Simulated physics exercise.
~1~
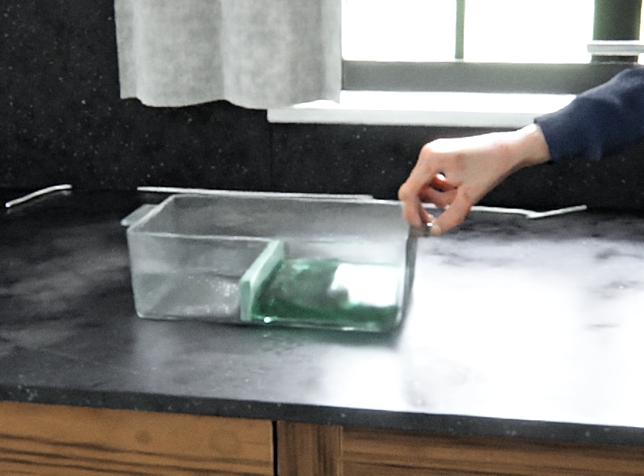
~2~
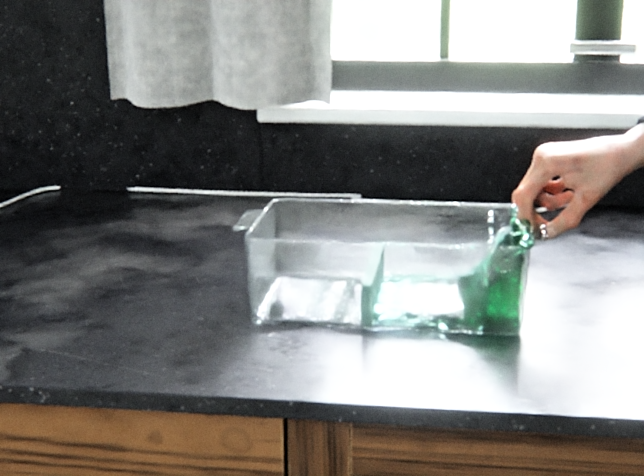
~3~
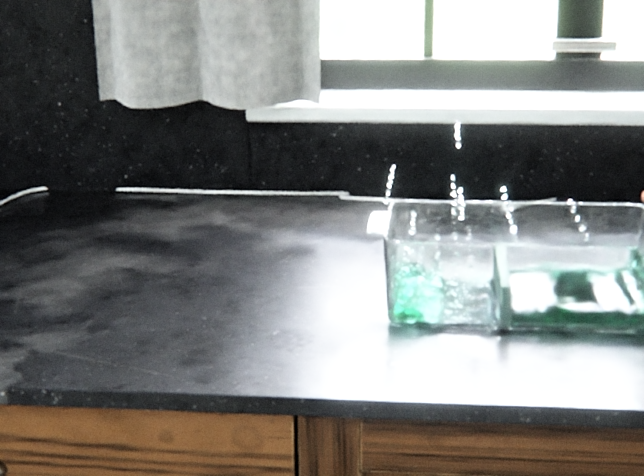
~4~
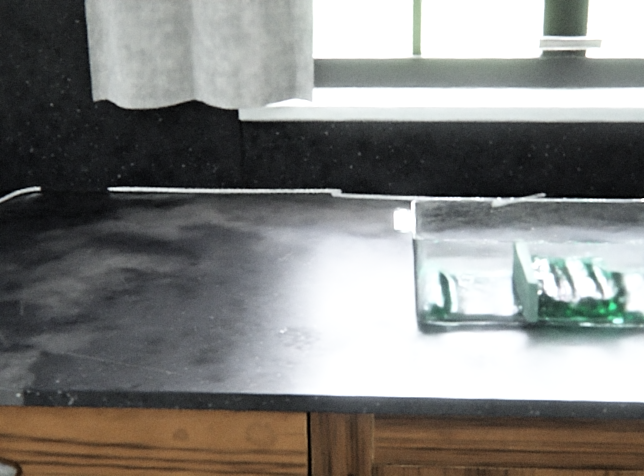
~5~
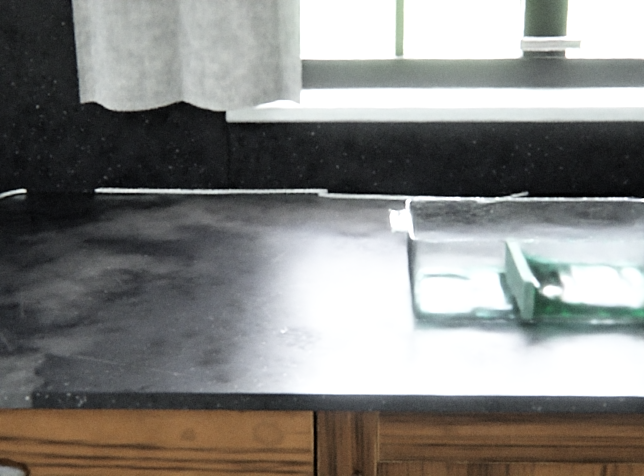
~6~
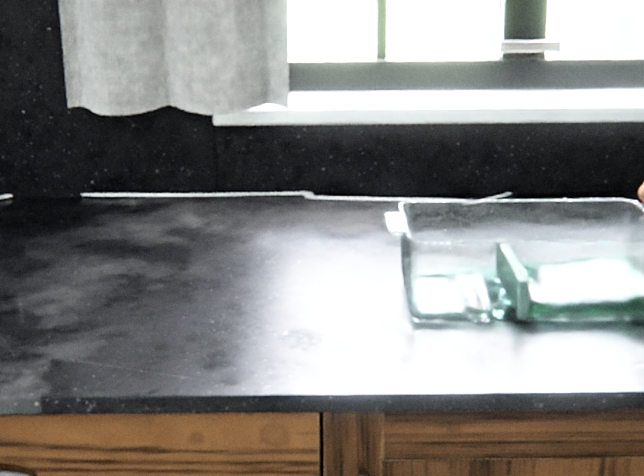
On a dark kitchen counter, a hand pulls a clear divided box rightward, green water splashing over its low wall and settling in both sides.
